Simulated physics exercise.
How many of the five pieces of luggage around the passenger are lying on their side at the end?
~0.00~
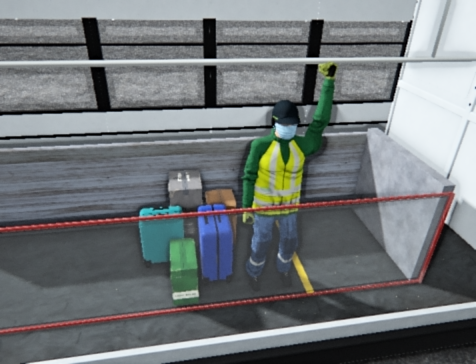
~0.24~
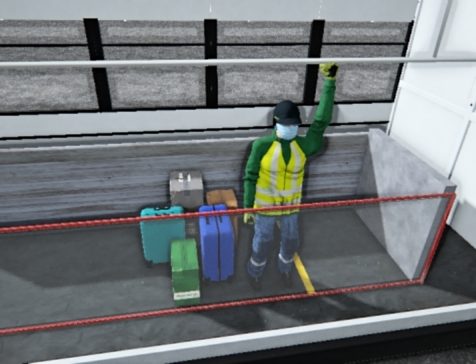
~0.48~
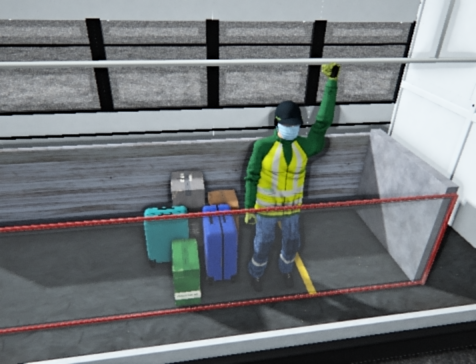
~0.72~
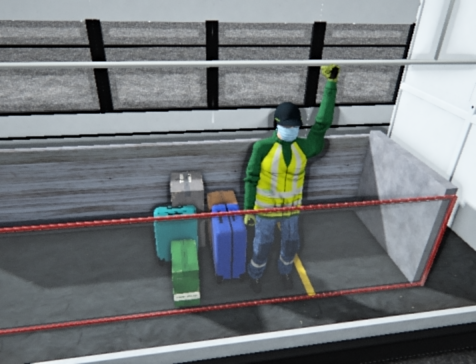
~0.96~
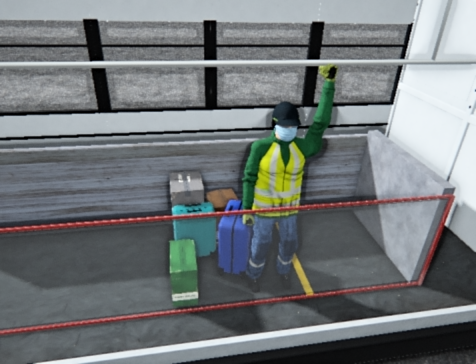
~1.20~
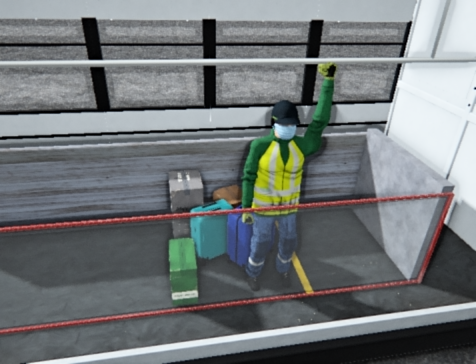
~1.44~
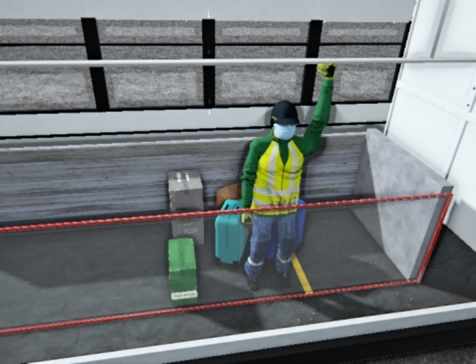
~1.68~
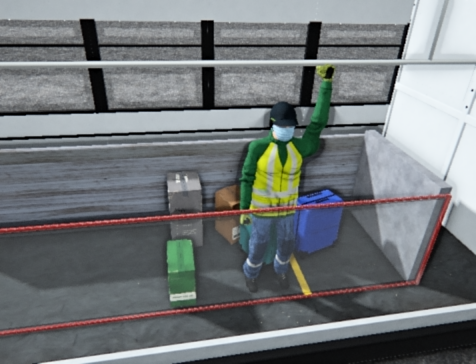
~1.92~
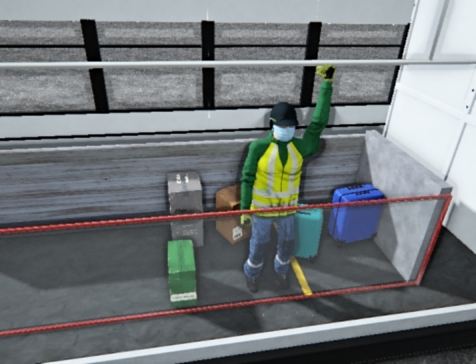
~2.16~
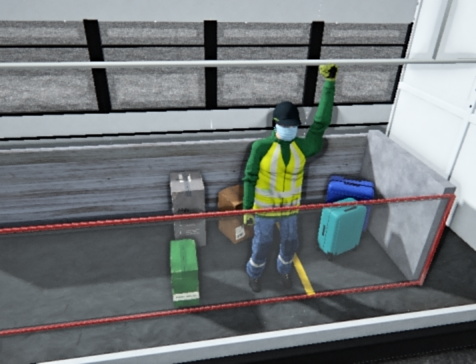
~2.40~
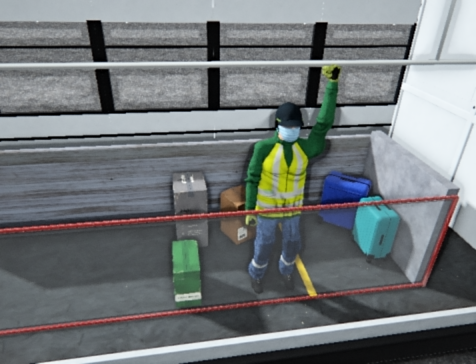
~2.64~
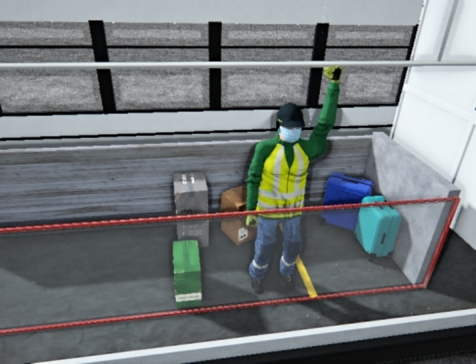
None of them are. The two cases that roll across and the three other pieces all end upright.
